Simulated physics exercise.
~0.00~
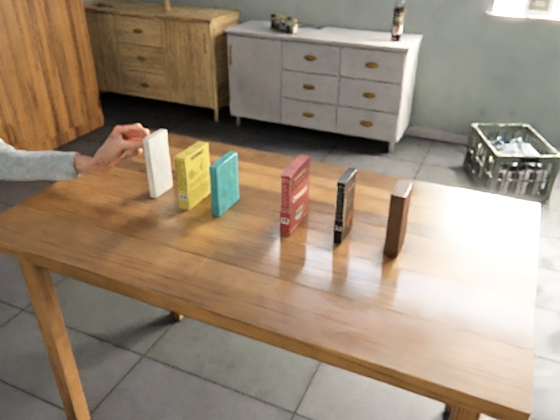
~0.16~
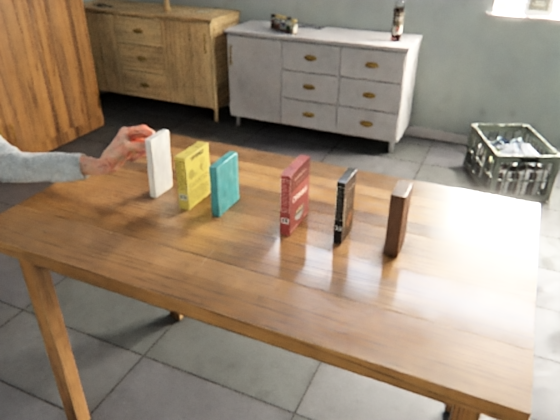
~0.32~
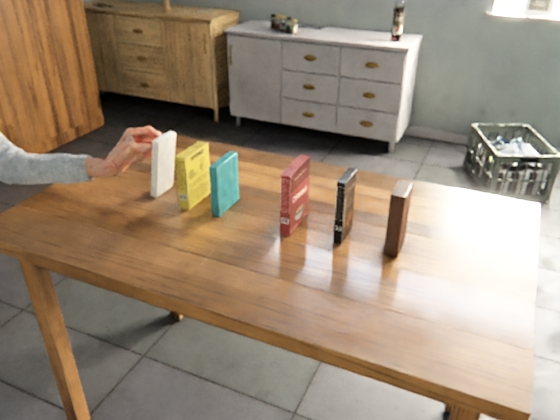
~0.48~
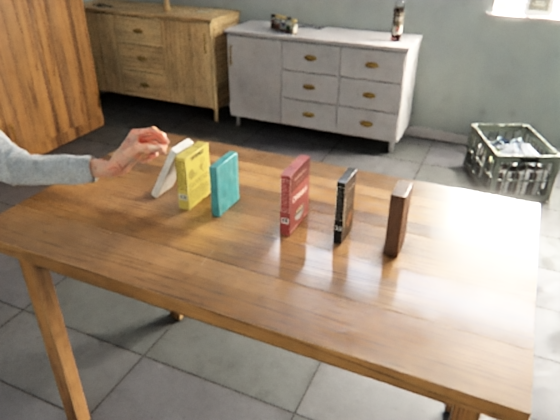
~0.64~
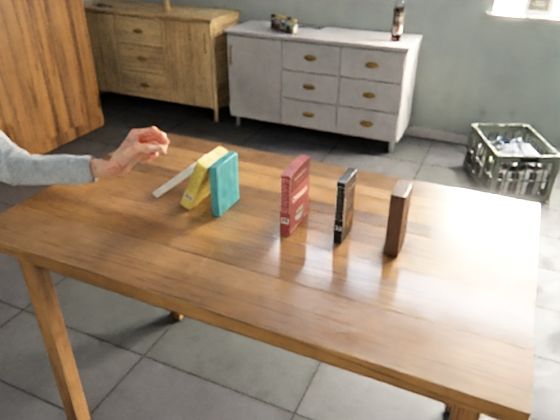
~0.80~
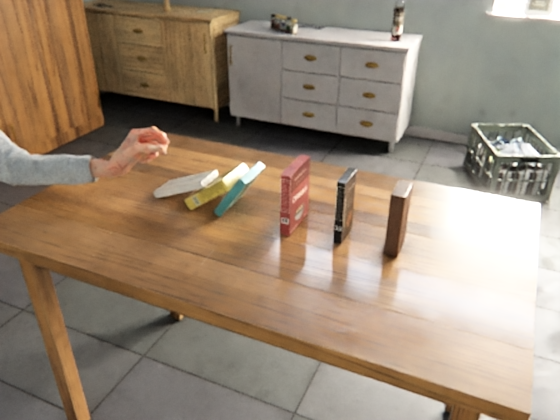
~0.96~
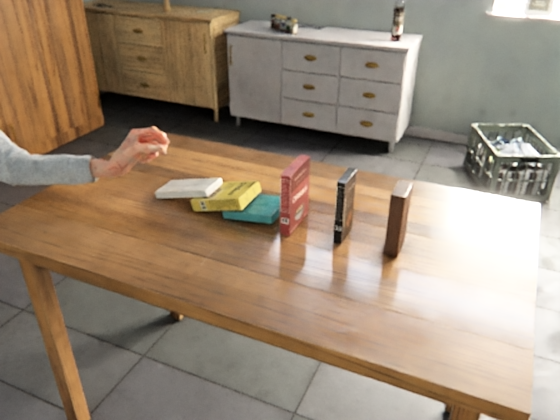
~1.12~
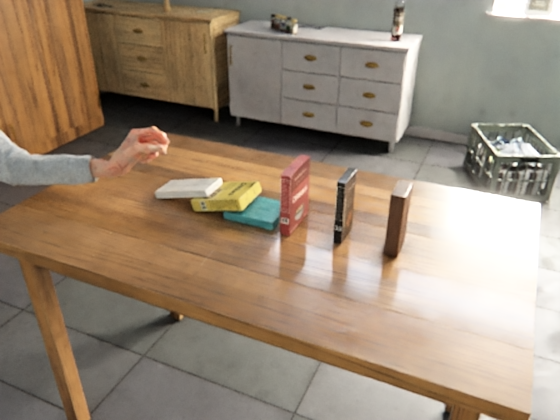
White board tipped by a hand toppling yellow and turquoise blocks in turn, the red, black and brown ones staying upright.
